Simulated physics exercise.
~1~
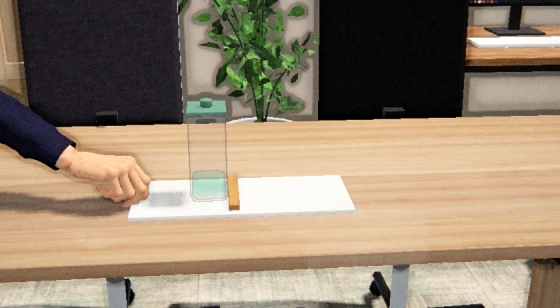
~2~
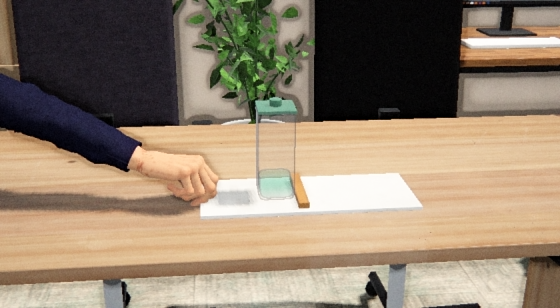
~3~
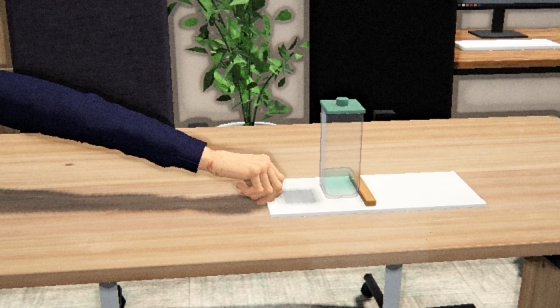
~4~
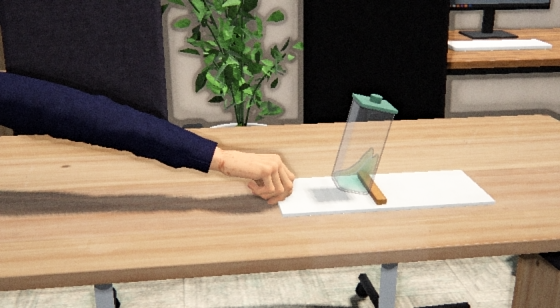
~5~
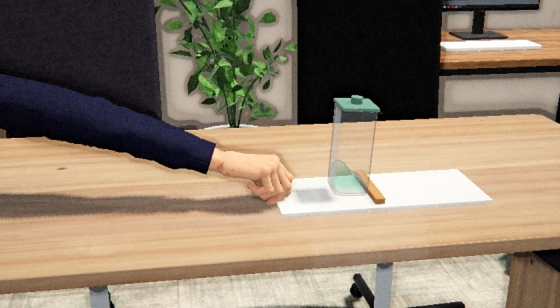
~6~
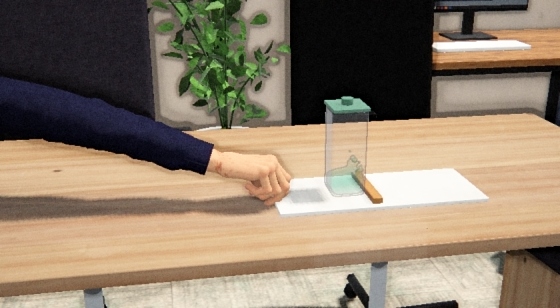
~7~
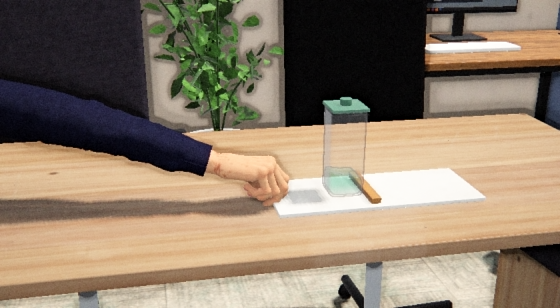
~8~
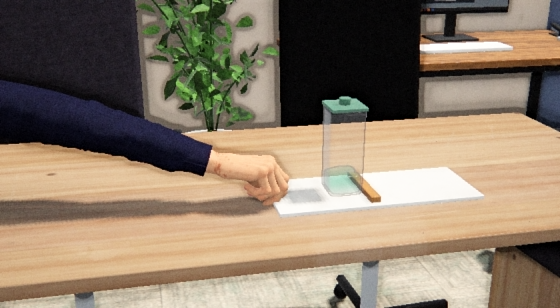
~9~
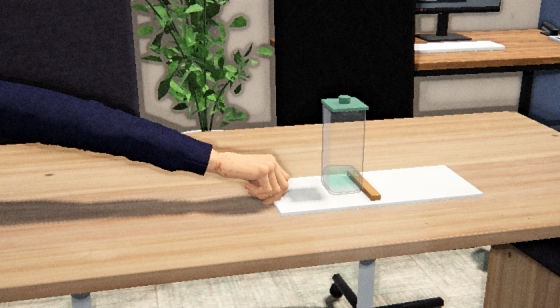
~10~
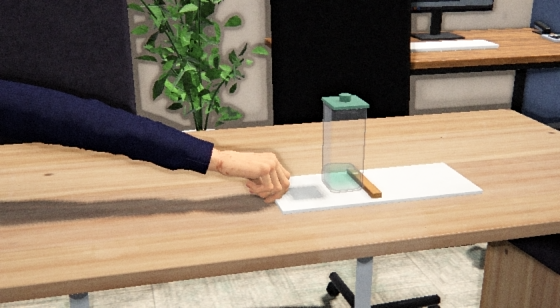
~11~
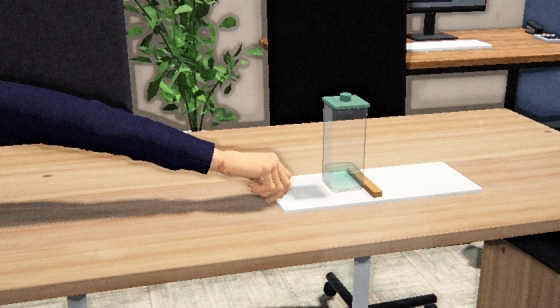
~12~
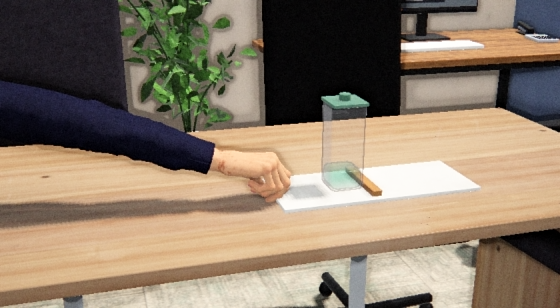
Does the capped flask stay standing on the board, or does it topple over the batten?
It stays standing. It tilts to the right over the batten, then rocks back and ends upright on the board.
